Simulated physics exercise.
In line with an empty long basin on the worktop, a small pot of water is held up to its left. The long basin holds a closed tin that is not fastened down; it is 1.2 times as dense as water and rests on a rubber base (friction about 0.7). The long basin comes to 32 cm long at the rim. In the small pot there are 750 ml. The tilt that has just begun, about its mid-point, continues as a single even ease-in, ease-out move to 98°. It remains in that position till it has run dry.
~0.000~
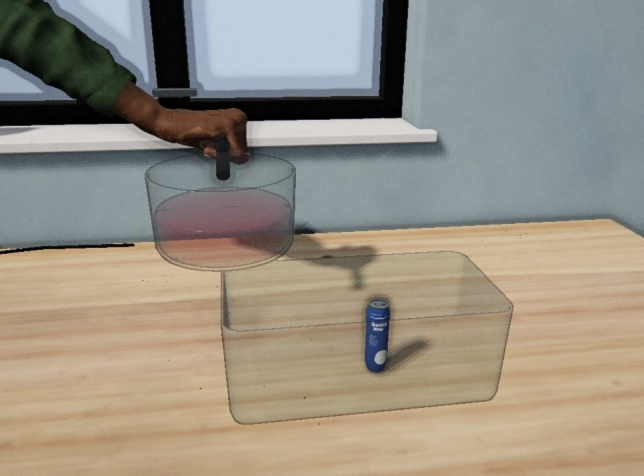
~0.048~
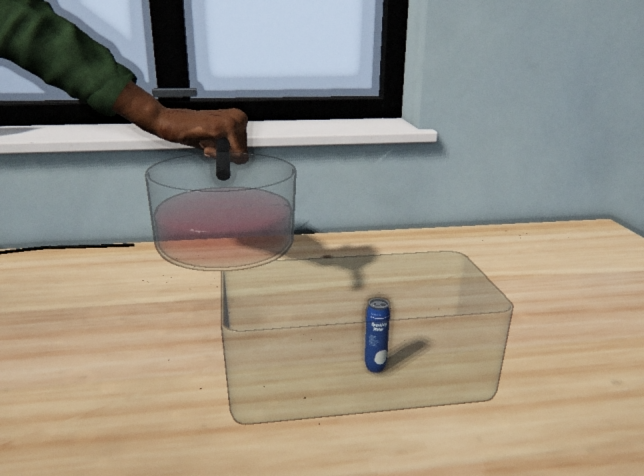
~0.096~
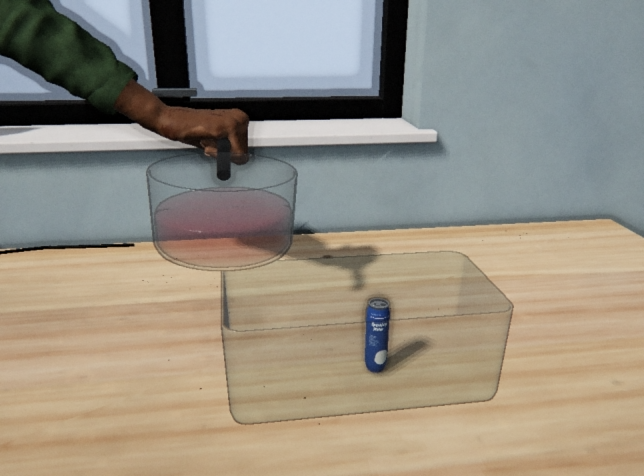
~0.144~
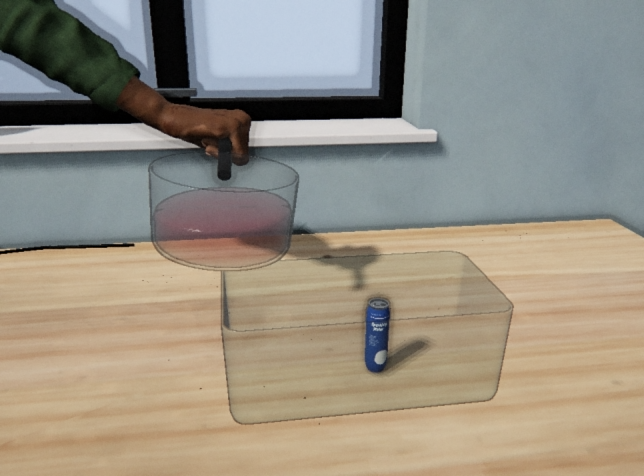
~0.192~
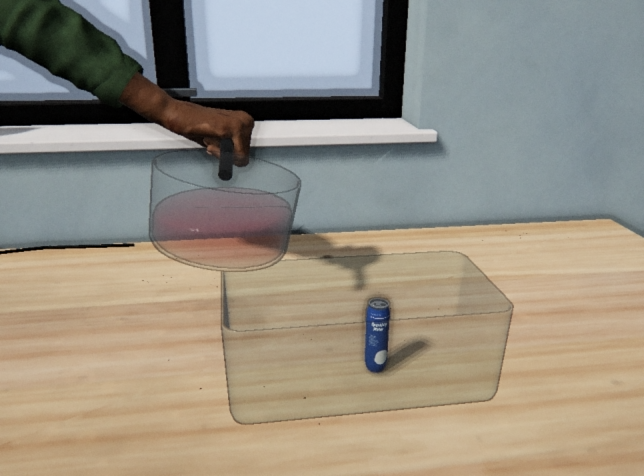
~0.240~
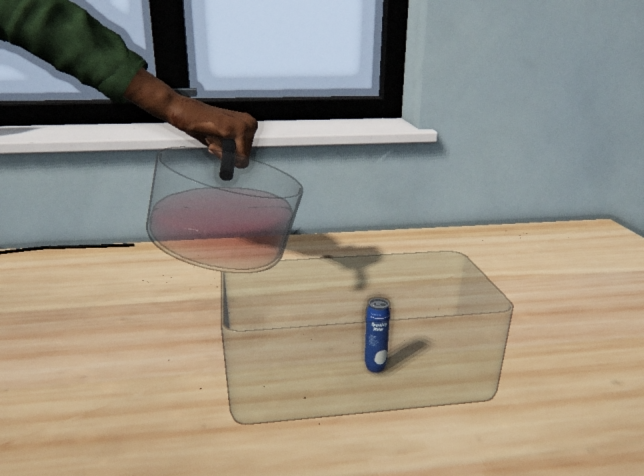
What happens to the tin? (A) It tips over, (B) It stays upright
(B) It stays upright.
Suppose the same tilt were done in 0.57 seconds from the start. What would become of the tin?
The tin stays on its base.
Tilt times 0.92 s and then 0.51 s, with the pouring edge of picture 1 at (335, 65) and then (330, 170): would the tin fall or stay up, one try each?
The tin overturns the first time and overturns the second time.
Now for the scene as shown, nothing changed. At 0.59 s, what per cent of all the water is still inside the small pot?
Near 70 in a hundred.
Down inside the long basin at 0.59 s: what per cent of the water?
Near 6 in a hundred.
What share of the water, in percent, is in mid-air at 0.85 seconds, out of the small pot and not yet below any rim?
9 per cent or so.
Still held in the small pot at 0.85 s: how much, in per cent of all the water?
20 in a hundred, give or take.
By 0.59 s the tilt is 71° and 70 per cent is still to pour; the tin stands where it began.
By 0.85 s the tilt is 97° and 21 per cent is still to pour; the tin stands where it began.
By 1.12 s the tilt is 98° and 4 per cent is still to pour; the tin stands where it began.
By 1.42 s the tilt is 98° and 1 per cent is still to pour; the tin stands where it began.
At rest the tin stands where it began.
